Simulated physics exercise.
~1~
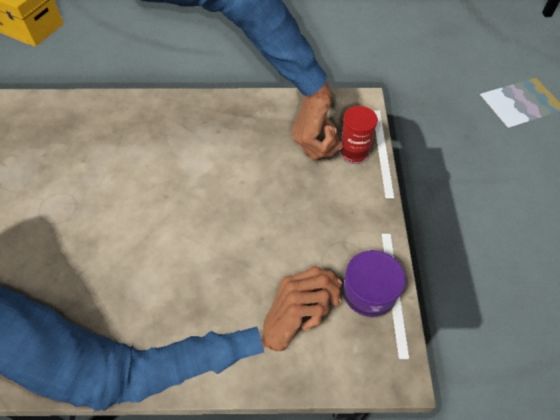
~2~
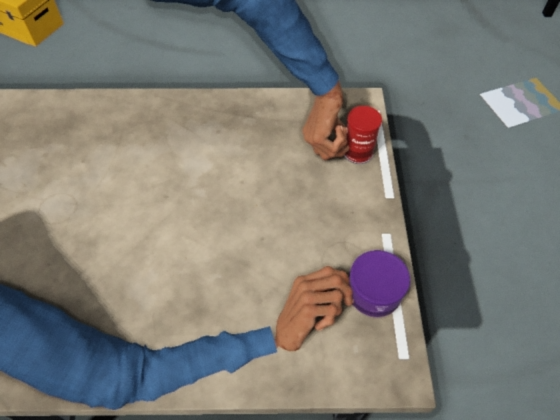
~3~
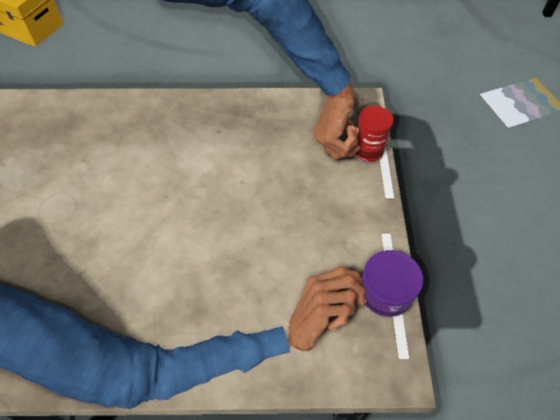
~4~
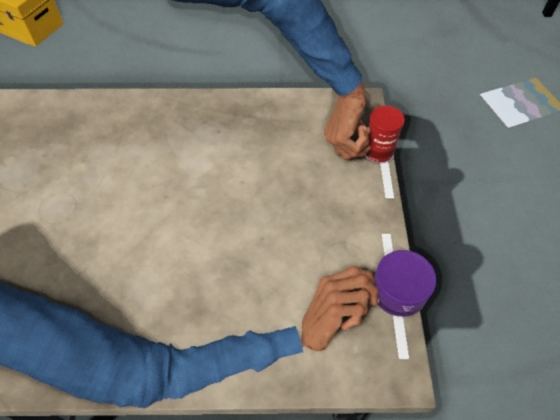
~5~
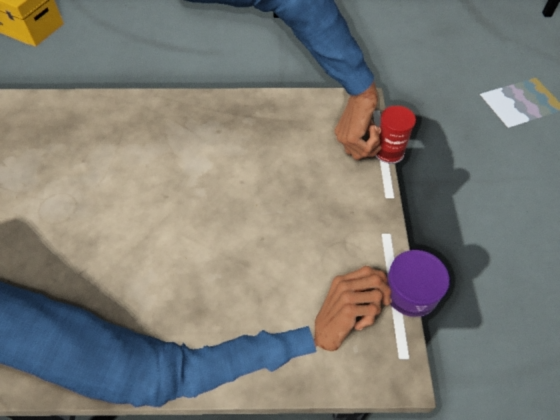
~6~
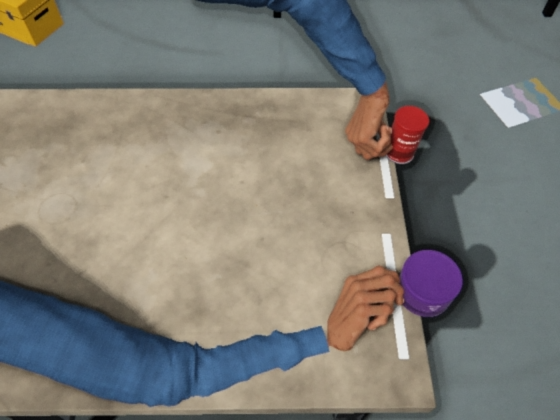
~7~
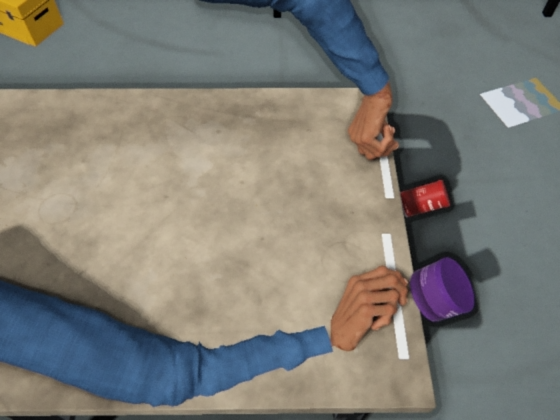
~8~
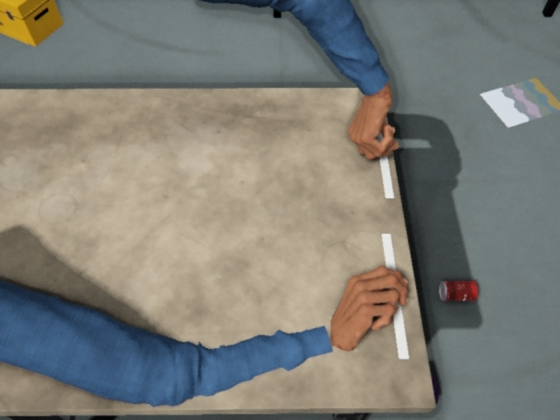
A red tin and a purple tub slide right across a tabletop, pushed by two blue-sleeved arms toward white tape marks, until both tip off the edge; the tin ends on its side on the floor, and the tub drops out of sight.
